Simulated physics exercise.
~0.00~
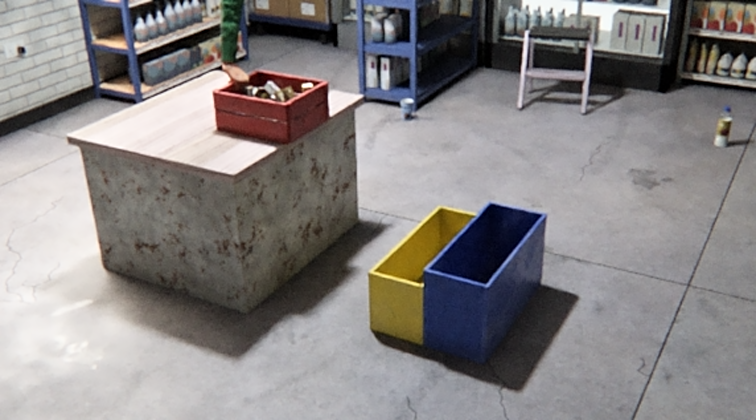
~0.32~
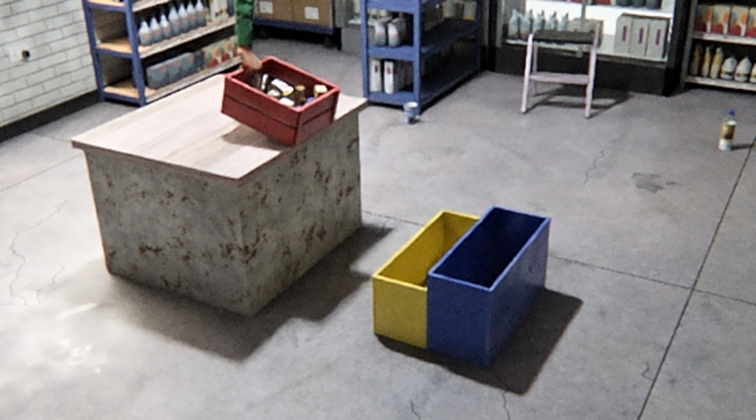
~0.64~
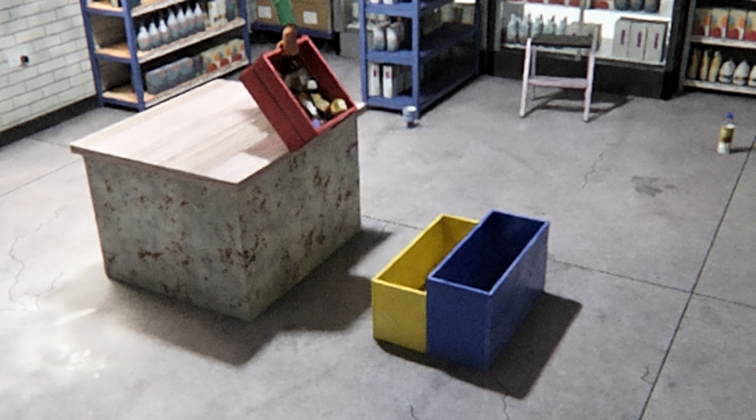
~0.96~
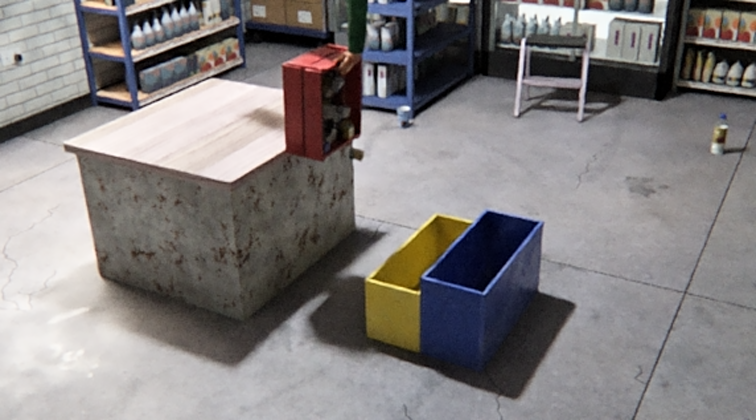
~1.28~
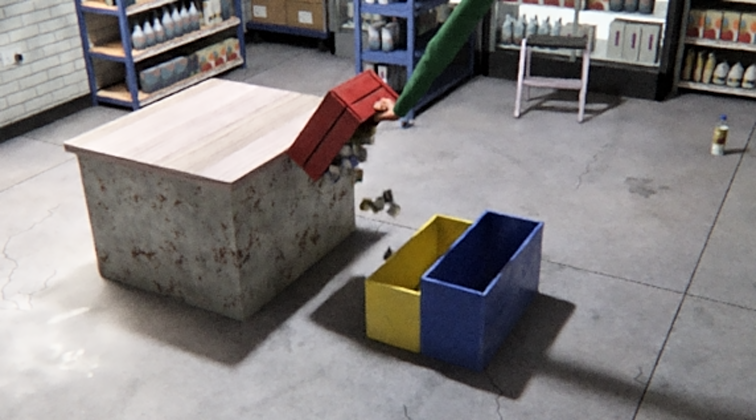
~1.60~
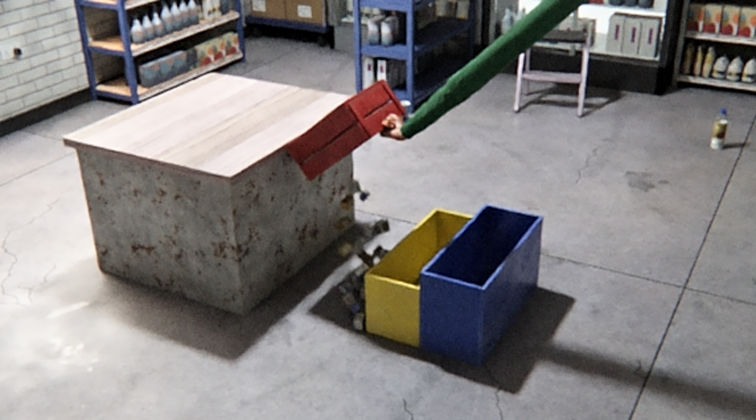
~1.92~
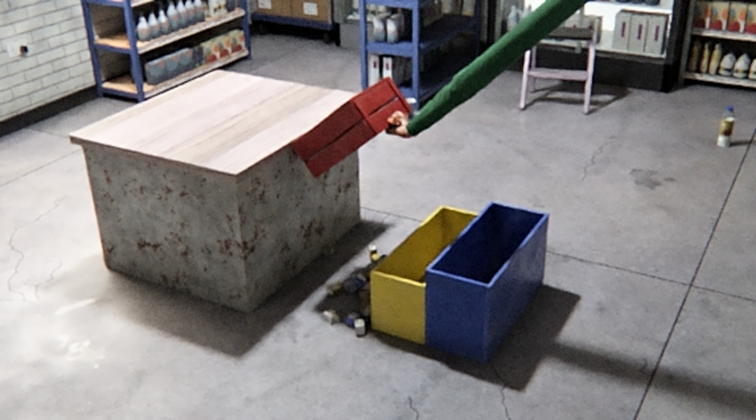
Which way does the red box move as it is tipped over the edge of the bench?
The red box moves to the right as it tips over the bench edge.
